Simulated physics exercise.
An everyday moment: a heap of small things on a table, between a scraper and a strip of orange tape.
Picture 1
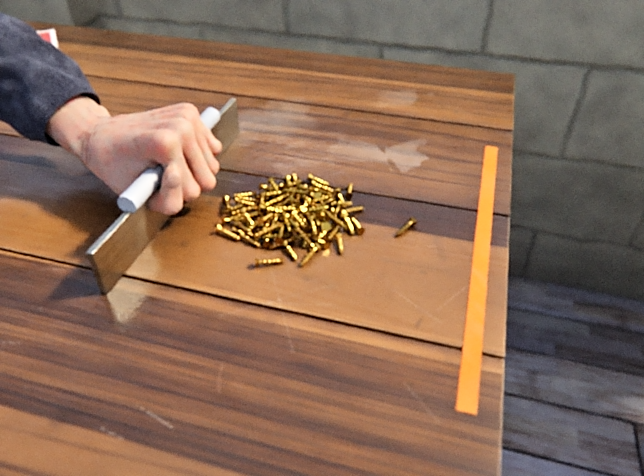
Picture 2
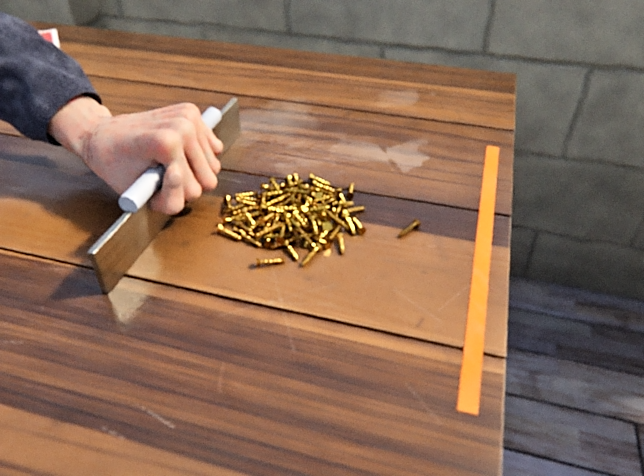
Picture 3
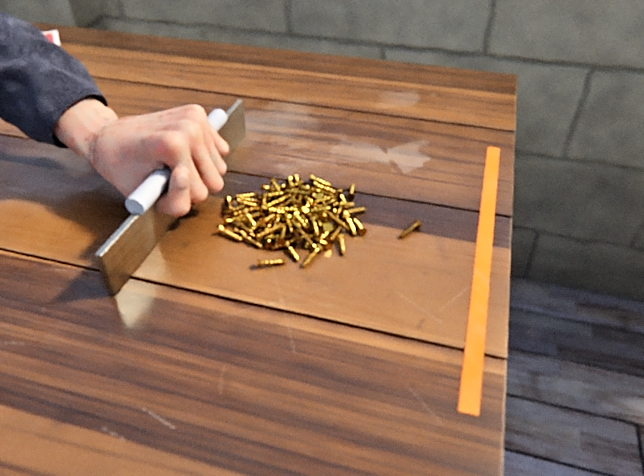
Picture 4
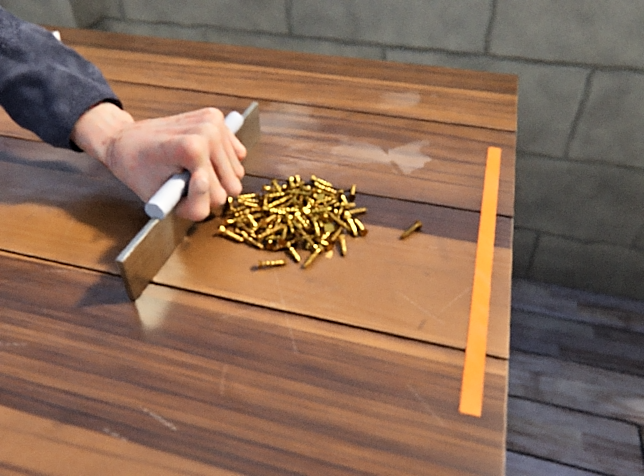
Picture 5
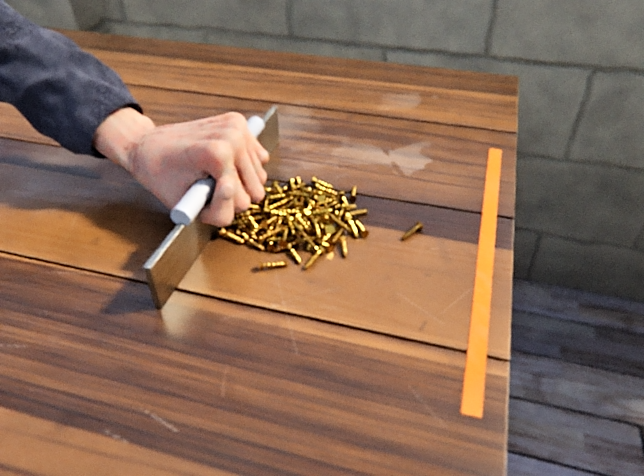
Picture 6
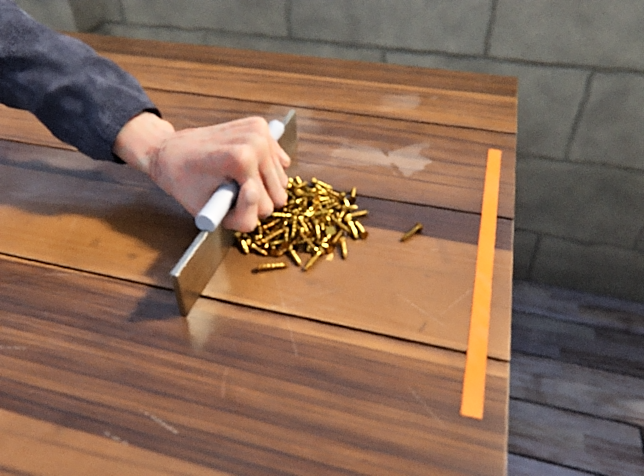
A hand holding a scraper slides it right across the wooden table, reaching the brass screws.
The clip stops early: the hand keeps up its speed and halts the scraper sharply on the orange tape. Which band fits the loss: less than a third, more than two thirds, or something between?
It pushes over two thirds off the end.
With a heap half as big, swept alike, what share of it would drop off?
Close to 90 per cent.
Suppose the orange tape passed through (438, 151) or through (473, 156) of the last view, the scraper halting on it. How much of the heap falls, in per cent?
The first gives 10 %, the second 60 %.
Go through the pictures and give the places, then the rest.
Scraper near (110, 257), at rest; orange tape near (491, 155), right by the edge; edge at (509, 256); the heap near (288, 208), brass screws, in the first frame.
Scraper near (111, 257), at rest, in the second frame.
Scraper near (118, 259); the heap near (290, 209), in the third frame.
Scraper near (139, 264), in the fourth frame.
Scraper near (165, 271); the heap near (292, 211), in the fifth frame.
Scraper near (190, 277); orange tape near (494, 159); edge at (513, 259); the heap near (295, 212), near a quarter pushed along, in the sixth frame.
Shortly afterwards, scraper still moving, near (372, 195); heap all on the table, its front near (465, 242).
Next, scraper stopped at the orange tape; heap near two thirds over the edge.
Some moments later, scraper stopped at the orange tape; heap the whole lot over the edge.
In the end, scraper stopped at the orange tape; heap the whole lot over the edge.
